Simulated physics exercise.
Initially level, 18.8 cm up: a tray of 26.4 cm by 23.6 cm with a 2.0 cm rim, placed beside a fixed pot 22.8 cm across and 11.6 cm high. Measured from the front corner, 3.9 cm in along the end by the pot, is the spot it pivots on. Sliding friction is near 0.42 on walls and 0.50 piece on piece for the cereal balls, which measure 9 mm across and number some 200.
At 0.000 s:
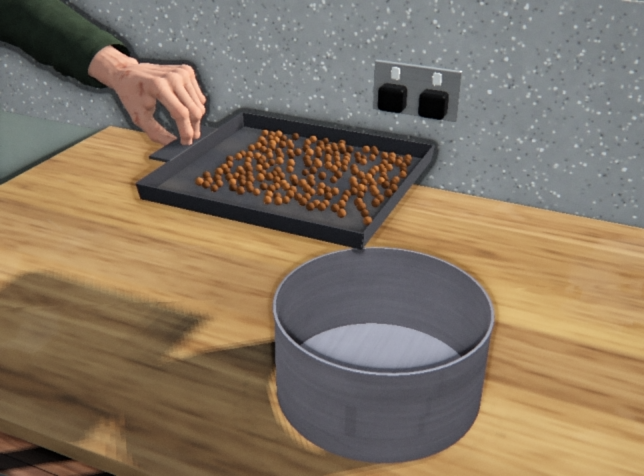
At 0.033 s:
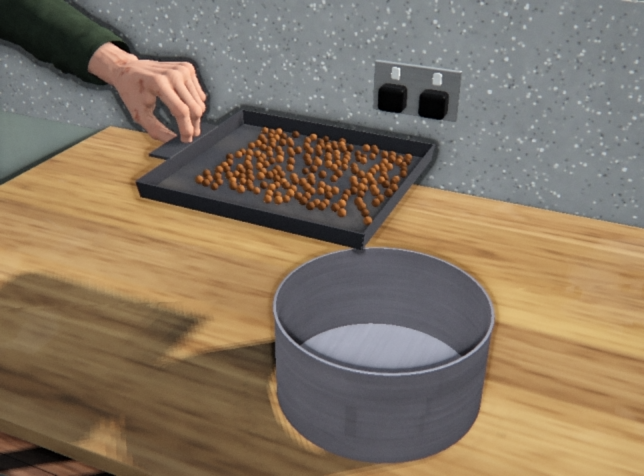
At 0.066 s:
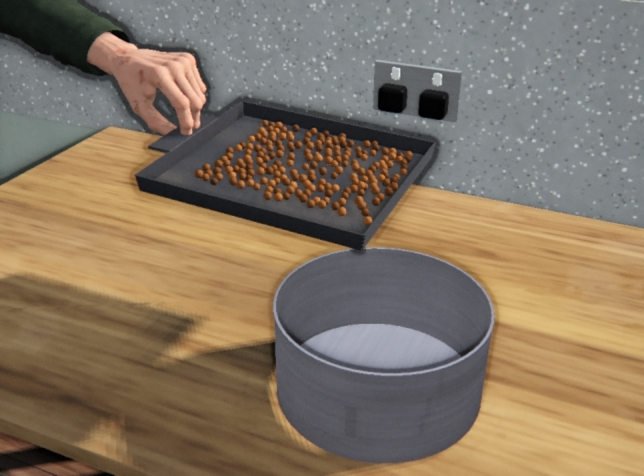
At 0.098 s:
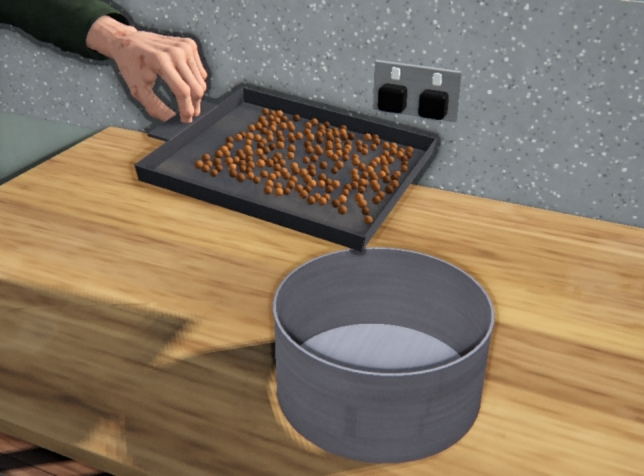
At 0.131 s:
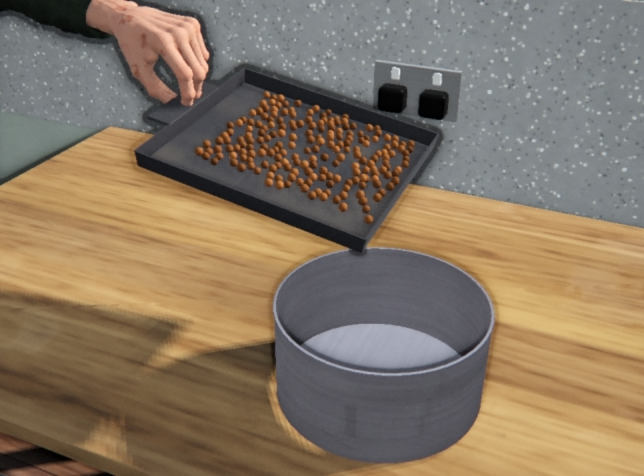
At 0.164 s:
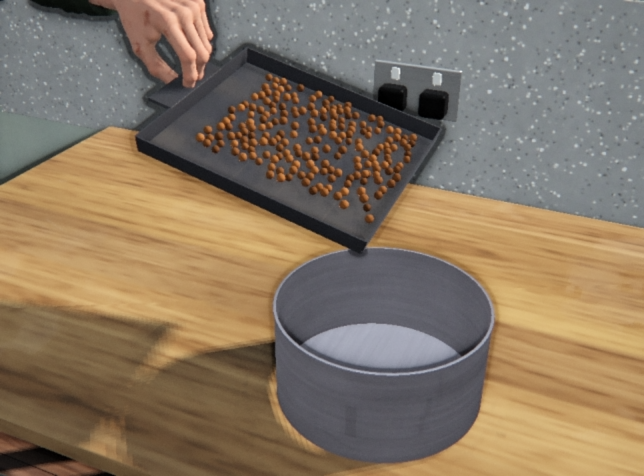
In this clip, a hand at the left end of a dark tray scattered with small brown balls lifts that side, slowly at first and then faster, tilting the tray toward a round grey pot on a wooden worktop.
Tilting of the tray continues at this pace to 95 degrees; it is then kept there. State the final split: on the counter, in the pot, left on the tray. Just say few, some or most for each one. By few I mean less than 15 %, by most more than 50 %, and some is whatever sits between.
I would say counter few, pot most, left on the tray few.
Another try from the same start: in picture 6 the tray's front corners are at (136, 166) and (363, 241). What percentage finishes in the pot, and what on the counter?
Pot 95 % / counter 5 %.
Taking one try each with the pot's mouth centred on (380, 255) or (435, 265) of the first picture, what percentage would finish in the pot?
Spot one: Some 20 per cent; spot two: Some 55 per cent.
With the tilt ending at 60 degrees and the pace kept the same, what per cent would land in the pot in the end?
Estimate: Roughly 30 percent.
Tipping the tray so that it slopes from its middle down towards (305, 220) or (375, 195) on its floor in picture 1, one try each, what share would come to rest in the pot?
The share comes to about 95 in a hundred, then about 40 in a hundred.
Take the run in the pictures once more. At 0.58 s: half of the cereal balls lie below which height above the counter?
Median height: Approx. 22 cm.
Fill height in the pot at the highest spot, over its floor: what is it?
My guess is around 2.0 centimetres.
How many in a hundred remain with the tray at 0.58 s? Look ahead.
Close to 95 in a hundred.
After 0.41 s, tilt 56 degrees; the tray holds 100 %, the pot 0 %.
After 0.58 s, tilt 83 degrees; the tray holds 95 %, the pot 0 %.
After 0.86 s, tilt 95 degrees; the tray holds 10 %, the pot 75 %.
By 1.7 s all is still; counter 5 %, pot 90 %, tray 5 %.
